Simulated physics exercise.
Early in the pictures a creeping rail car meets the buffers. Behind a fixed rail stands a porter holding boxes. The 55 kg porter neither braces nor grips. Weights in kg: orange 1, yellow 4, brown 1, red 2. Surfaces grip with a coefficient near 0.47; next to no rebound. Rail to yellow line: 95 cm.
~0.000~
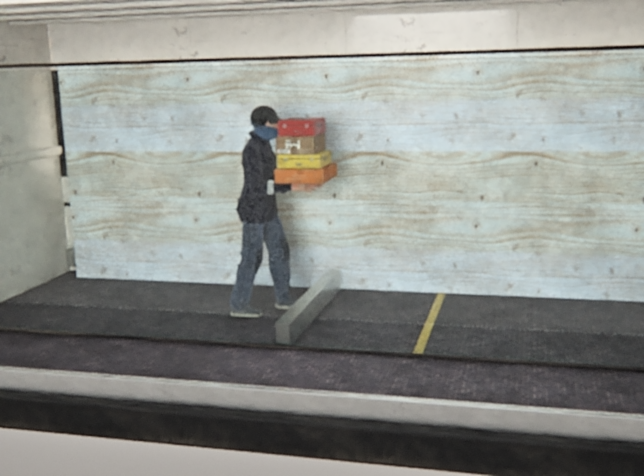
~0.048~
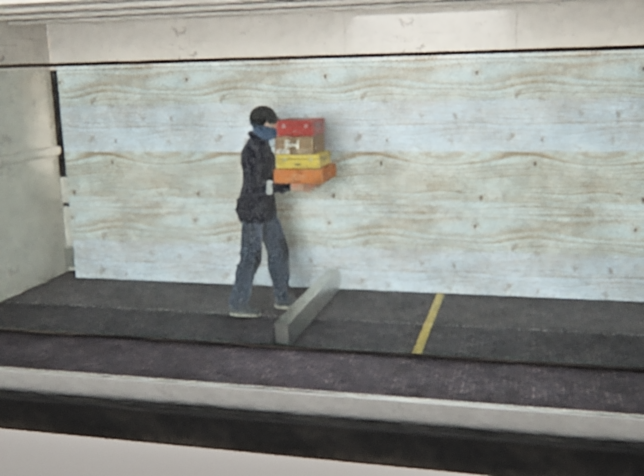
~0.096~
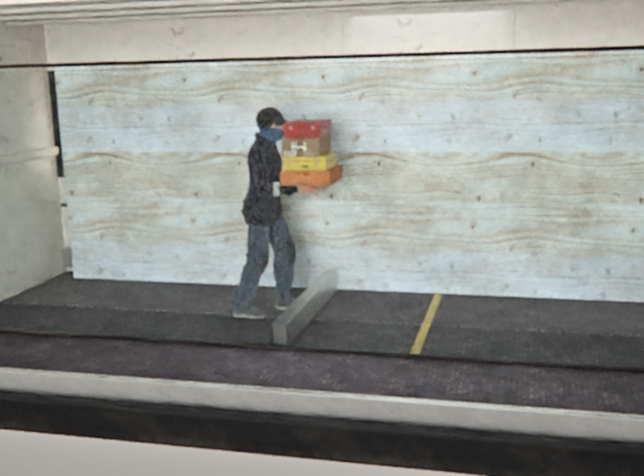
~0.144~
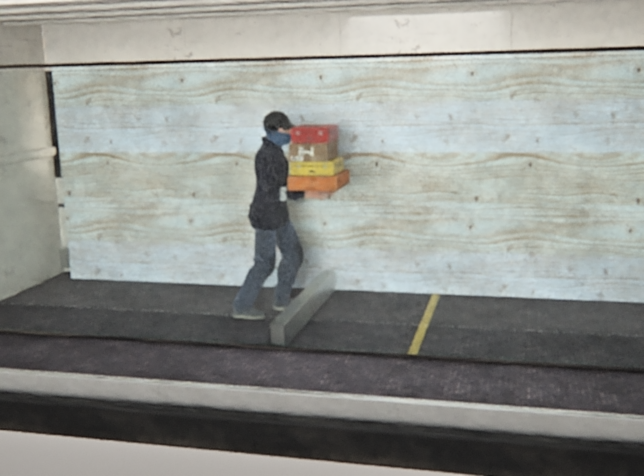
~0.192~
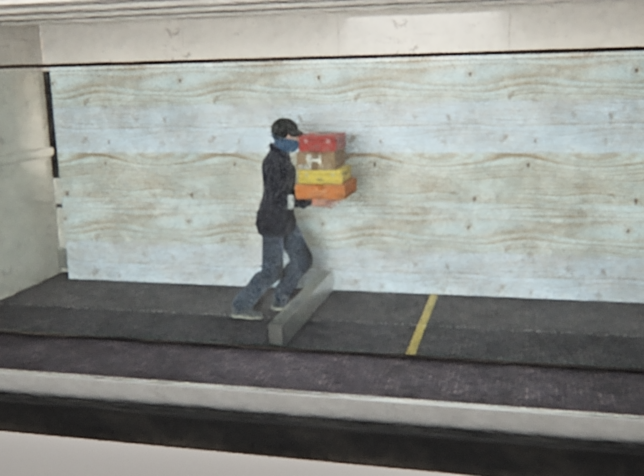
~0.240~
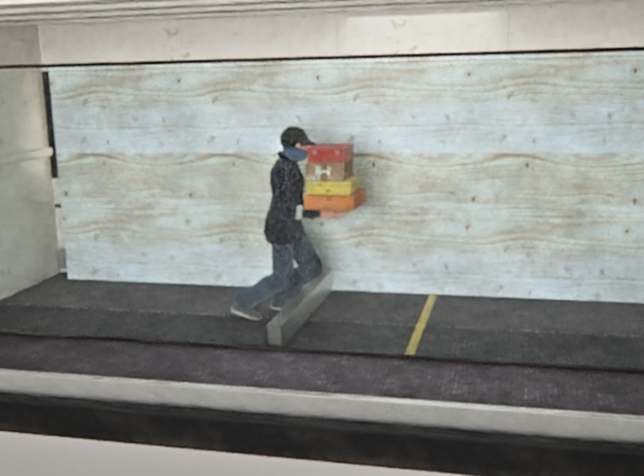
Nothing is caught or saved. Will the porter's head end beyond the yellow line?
In the end the porter's head crosses the yellow line.
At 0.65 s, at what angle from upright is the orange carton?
It is tilted some 10°.
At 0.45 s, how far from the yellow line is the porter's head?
About 55 cm short of it.
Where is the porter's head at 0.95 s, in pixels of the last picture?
Near (437, 249).
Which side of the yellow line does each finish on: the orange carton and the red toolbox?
Orange carton short, red toolbox past.
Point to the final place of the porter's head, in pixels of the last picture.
Around (442, 292).
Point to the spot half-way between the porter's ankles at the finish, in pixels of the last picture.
Around (329, 285).
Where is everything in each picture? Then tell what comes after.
The first frame shows porter's head (261, 131), orange carton (307, 173), brown parcel (301, 143), yellow line (423, 341).
The second frame shows porter's head (260, 131), orange carton (306, 173), brown parcel (300, 143).
The third frame shows porter's head (266, 132), orange carton (312, 175), brown parcel (307, 145).
The fourth frame shows porter's head (273, 136), orange carton (319, 180), brown parcel (314, 150).
The fifth frame shows porter's head (281, 143), orange carton (327, 188), brown parcel (321, 158).
The sixth frame shows porter's head (290, 151), orange carton (335, 199), brown parcel (330, 169), yellow line (414, 342). Everything loose set off at about 1.4 m/s.
After 0.45 s the porter's head is 55 cm short of the yellow line, near (347, 190) in the last picture's view; the orange carton 36 cm short of the yellow line, tilted 15°.
After 0.65 s the porter's head is 7 cm short of the yellow line, near (415, 245) in the last picture's view; the orange carton 30 cm short of the yellow line, tilted 10°.
After 0.95 s the porter's head is 8 cm past the yellow line, near (437, 249) in the last picture's view; the orange carton 23 cm short of the yellow line, tilted 0°.
By 2.3 s, orange carton stops short of the yellow line; red toolbox crosses the yellow line; porter's head crosses the yellow line.
